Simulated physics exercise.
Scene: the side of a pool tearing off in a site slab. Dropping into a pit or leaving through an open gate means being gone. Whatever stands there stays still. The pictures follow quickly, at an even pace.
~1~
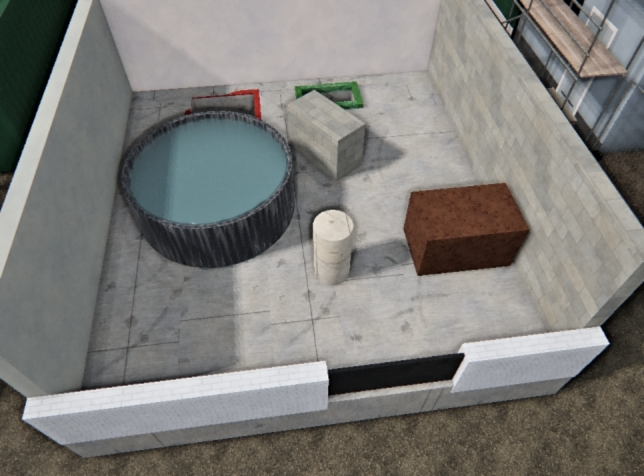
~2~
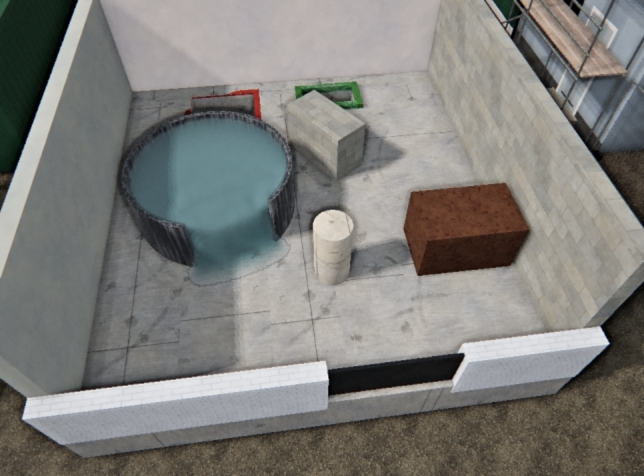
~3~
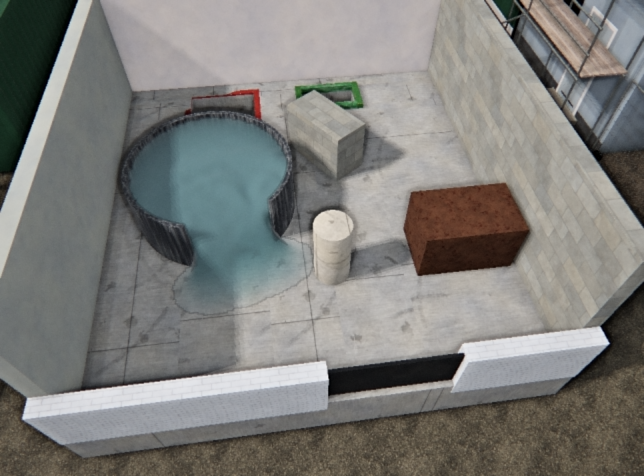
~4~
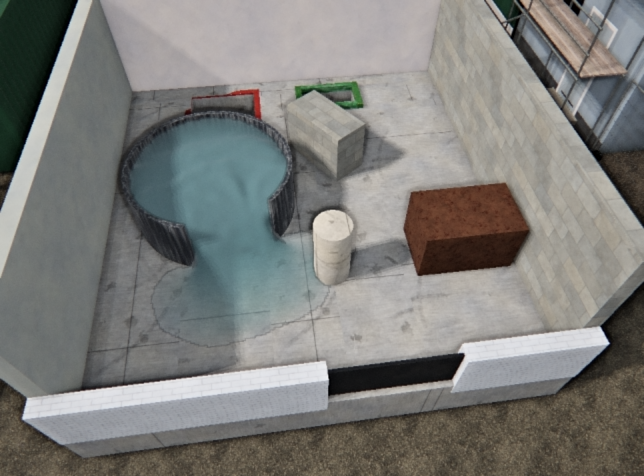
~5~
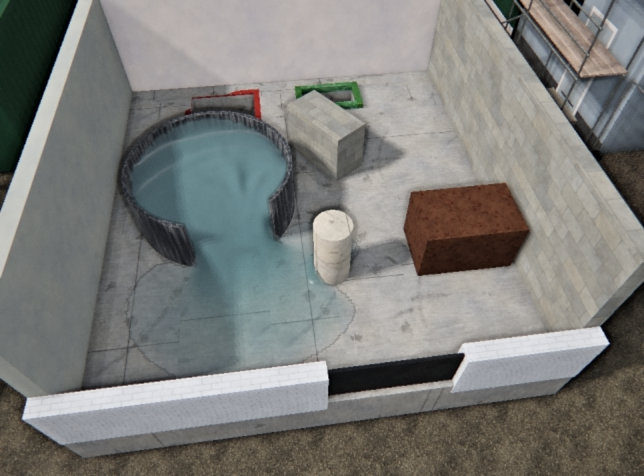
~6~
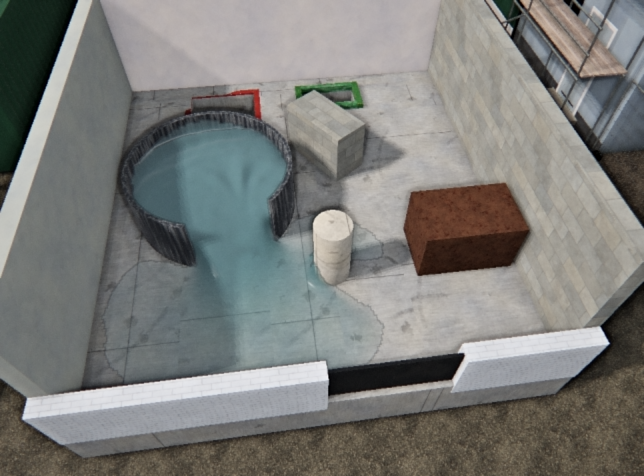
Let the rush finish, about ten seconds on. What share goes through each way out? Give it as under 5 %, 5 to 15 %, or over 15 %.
Shares - through the gate, under 5 %; through the red pit, 5 to 15 %; through the green pit, under 5 %.
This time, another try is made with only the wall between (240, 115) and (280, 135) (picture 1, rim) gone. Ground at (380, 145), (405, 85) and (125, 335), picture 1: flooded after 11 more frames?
First point spared, second point swamped, third point spared.
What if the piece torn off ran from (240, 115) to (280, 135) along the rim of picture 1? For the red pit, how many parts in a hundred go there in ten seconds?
Red: About 20 %.
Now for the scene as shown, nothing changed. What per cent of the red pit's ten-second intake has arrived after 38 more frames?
Some 15 per cent.
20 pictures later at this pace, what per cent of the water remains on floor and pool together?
100 per cent.
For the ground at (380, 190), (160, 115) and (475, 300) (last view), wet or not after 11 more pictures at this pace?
Points in order - 1: Inundated; 2: Unwetted; 3: Inundated.
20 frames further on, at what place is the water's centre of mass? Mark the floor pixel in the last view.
Centre of mass: Roughly (276, 272).
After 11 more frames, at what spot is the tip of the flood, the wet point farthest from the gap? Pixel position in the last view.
Close to (548, 356).
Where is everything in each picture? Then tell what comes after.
The first picture shows still water in the pool at (209, 167).
In the second picture, the front is at (283, 244), out from the gap at (237, 248).
In the third picture, the front is at (183, 302), out from the gap at (237, 249).
In the fourth picture, the front is at (165, 322), out from the gap at (237, 250).
In the fifth picture, the front is at (331, 337), out from the gap at (237, 250).
In the sixth picture, the front is at a hidden place, out from the gap at (237, 250).
A moment on, water covers 30 % of the floor; the gate 0 %, the red pit 0 %, the green pit 0 %.
Next, water covers 40 % of the floor; the gate 0 %, the red pit 0 %, the green pit 0 %.
Then, water covers 55 % of the floor; the gate 0 %, the red pit 0 %, the green pit 0 %.
Later, water covers 90 % of the floor; the gate 0 %, the red pit 2 %, the green pit 0 %.
In the end, water covers 100 % of the floor; the gate 0 %, the red pit 10 %, the green pit 0 %.
